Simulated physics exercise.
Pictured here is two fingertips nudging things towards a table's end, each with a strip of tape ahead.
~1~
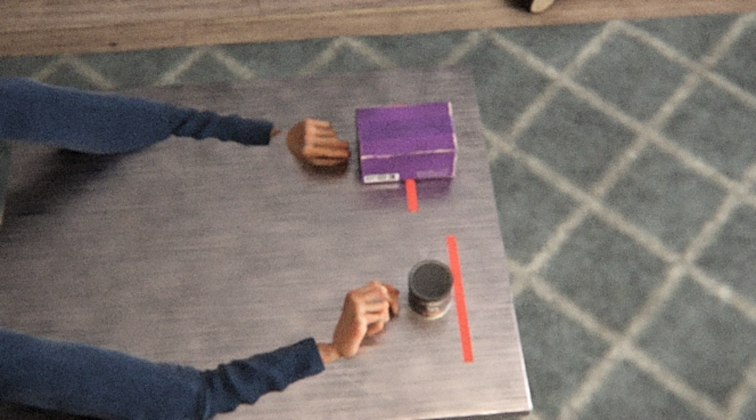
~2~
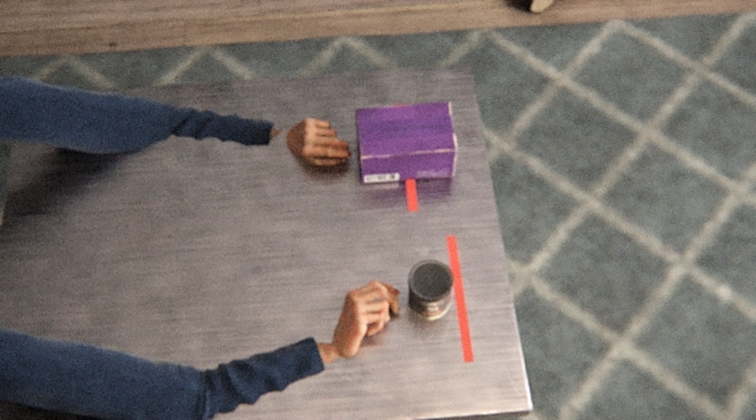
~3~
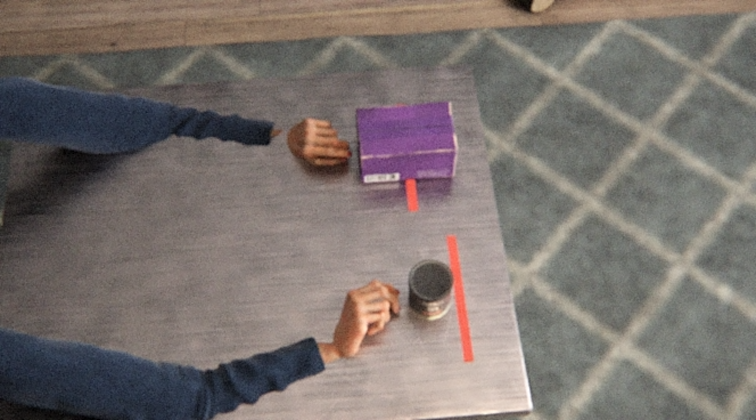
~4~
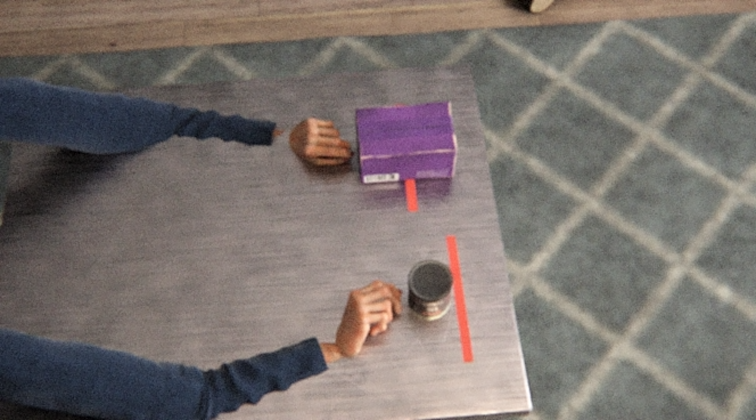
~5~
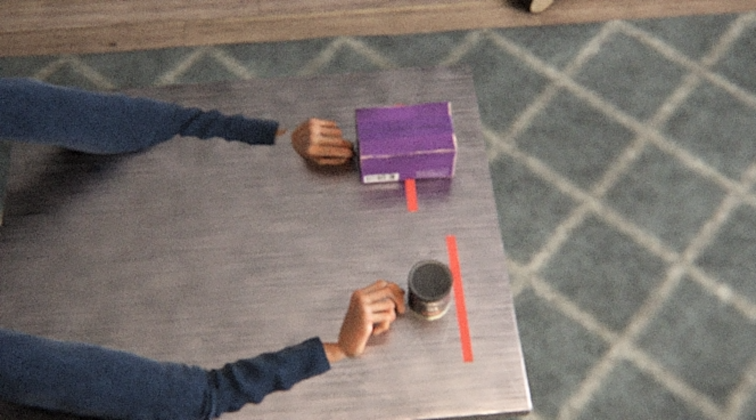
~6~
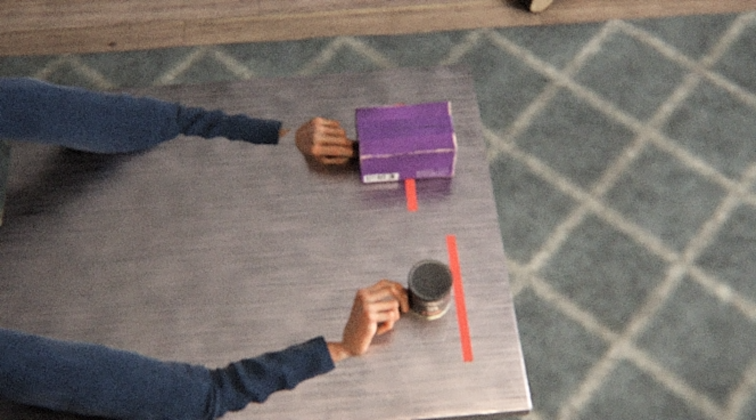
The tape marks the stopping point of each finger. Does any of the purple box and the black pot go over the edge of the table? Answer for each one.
Purple box - stays on, black pot - stays on.
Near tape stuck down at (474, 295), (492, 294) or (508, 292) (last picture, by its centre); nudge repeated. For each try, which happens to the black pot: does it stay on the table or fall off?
One after another: It pulls up in time; overshoots; overshoots.
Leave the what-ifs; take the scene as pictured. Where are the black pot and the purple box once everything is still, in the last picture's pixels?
The black pot ends at (488, 285) and the purple box at (458, 138).
Then, 0.42 s on from there, purple box displaced a little near (422, 141); black pot displaced a little near (448, 288).
Then, 0.84 s on from there, purple box displaced a little near (441, 140); black pot displaced about its own width near (469, 286).
In the end, the purple box is still on the table, near (459, 138); the black pot is still on the table, near (488, 285).
